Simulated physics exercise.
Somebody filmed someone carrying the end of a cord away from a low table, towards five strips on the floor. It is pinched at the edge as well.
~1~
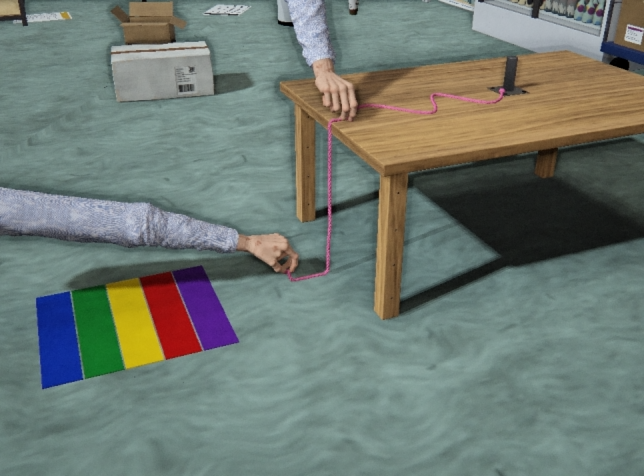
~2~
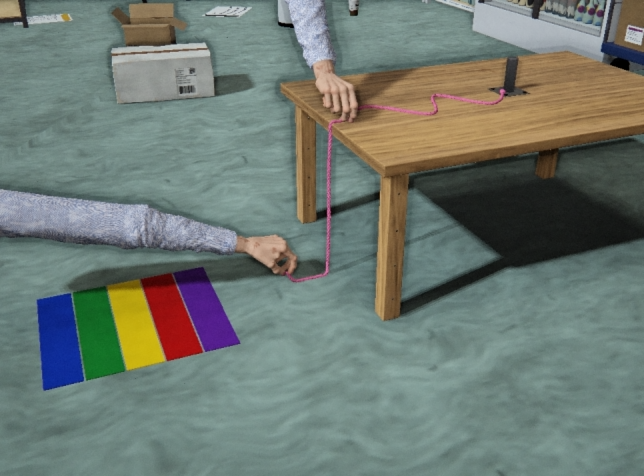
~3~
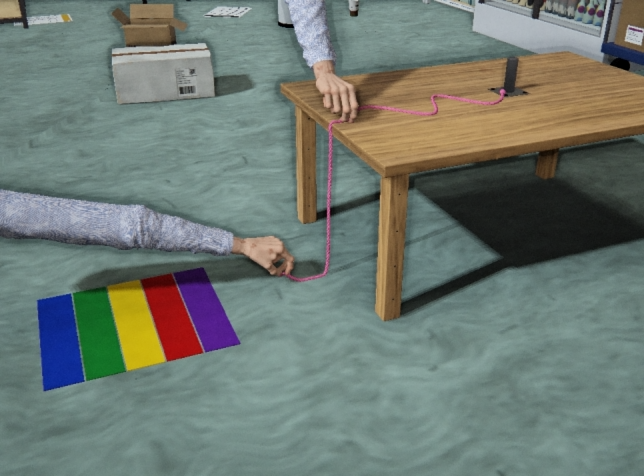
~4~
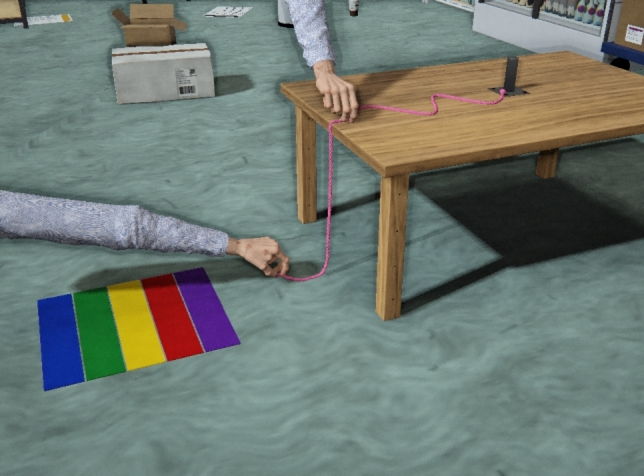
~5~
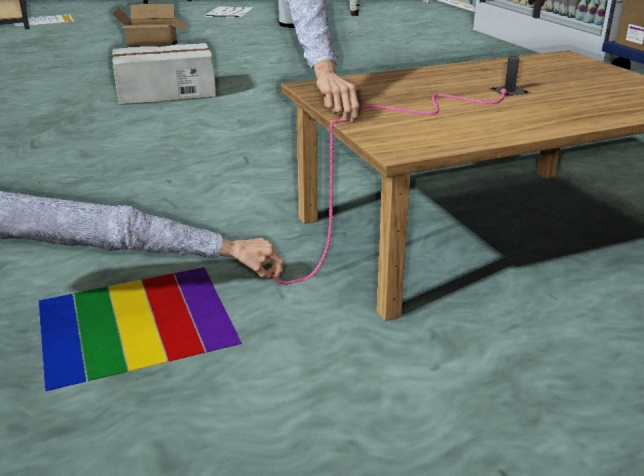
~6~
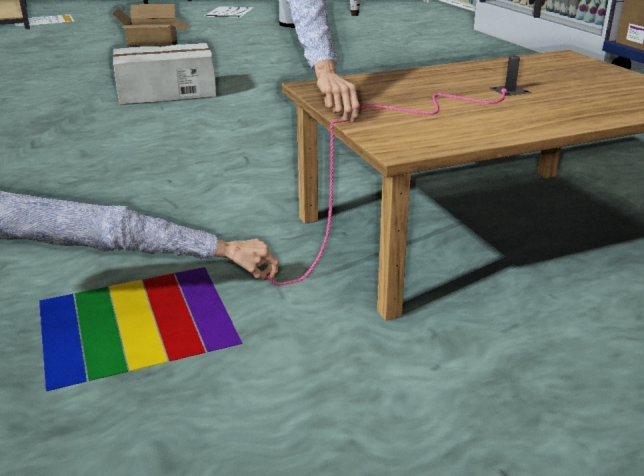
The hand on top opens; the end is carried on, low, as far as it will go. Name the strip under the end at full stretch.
The end stops over the blue strip.
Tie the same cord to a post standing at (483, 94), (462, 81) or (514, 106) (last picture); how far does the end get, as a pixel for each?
In that order: (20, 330), (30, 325) and (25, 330).
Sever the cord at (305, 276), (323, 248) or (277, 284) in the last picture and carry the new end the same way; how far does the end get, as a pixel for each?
Try by try, around (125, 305), (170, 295) and (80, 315).
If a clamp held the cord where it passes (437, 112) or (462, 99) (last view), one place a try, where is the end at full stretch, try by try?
About (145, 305) and (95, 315).
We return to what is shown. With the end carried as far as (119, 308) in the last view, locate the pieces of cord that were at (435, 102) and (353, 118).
Near (392, 106) and (300, 187).
Early on, end near (119, 308); over yellow.
Midway, end near (82, 316); over green.
At the end of the slack, end near (60, 320); over blue. It gets as far as the blue strip.
